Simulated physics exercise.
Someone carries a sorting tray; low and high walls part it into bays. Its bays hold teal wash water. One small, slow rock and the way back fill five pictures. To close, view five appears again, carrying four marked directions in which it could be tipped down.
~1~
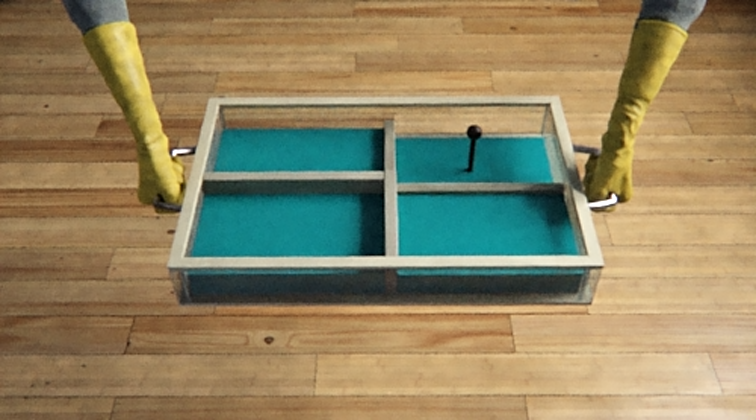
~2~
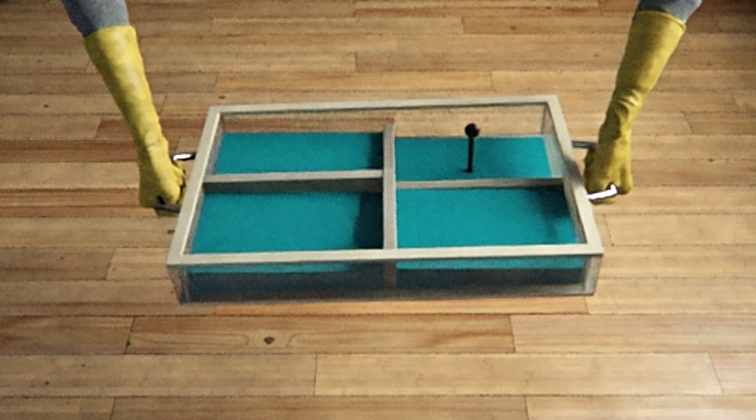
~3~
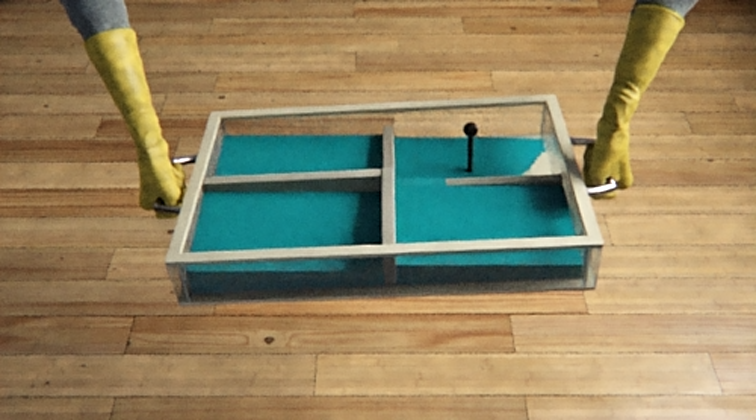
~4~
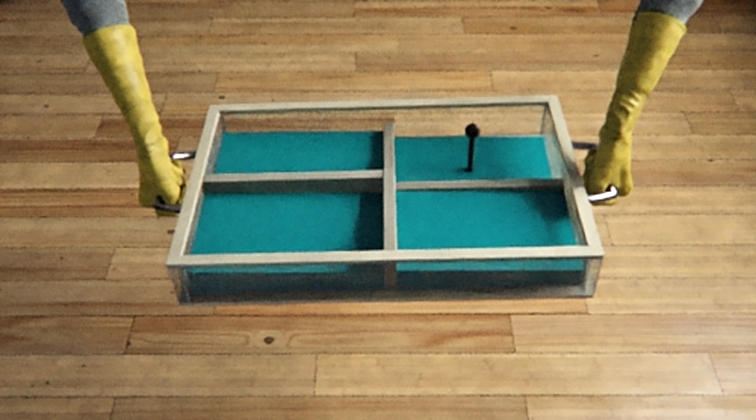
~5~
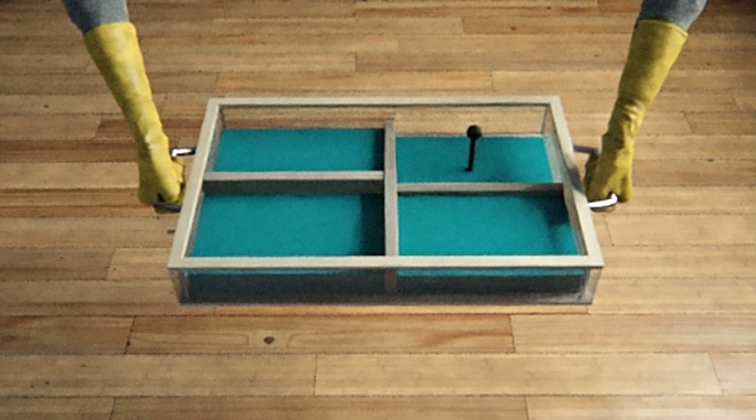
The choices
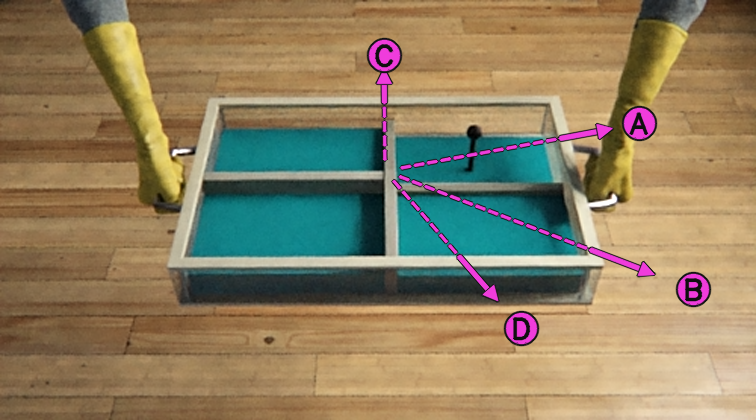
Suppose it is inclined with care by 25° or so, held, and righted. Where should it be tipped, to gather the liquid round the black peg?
C beats the others.
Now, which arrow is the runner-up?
The answer is A.
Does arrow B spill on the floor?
Yes.
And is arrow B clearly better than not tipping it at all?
No, hardly at all.
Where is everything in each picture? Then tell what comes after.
The tray is level; deepest in the front left bay, at (294, 230), shallowest in the back right; black peg at (474, 132), in the first picture.
Tipped about 4° down to the back left; no wall is crossed, in the second picture.
Tipped about 6° down to the back left; liquid runs over the wall between the front right and back right bays; black peg at (471, 129), in the third picture.
Tipped about 3° down to the back left; no wall is crossed, in the fourth picture.
The tray is level; deepest in the front left bay, at (294, 230), shallowest in the back right; black peg at (474, 132), in the fifth picture.
On the marked copy, A ends at (607, 129); B ends at (649, 272); C ends at (384, 74); D ends at (494, 297).
If A is chosen, about 20 % of the liquid ends in the peg's bay; about 47 % goes over the rim.
If B is chosen, about 7 % of the liquid ends in the peg's bay; about 55 % goes over the rim.
If C is chosen, about 26 % of the liquid ends in the peg's bay; nothing spills.
If D is chosen, about 7 % of the liquid ends in the peg's bay; about 46 % goes over the rim.
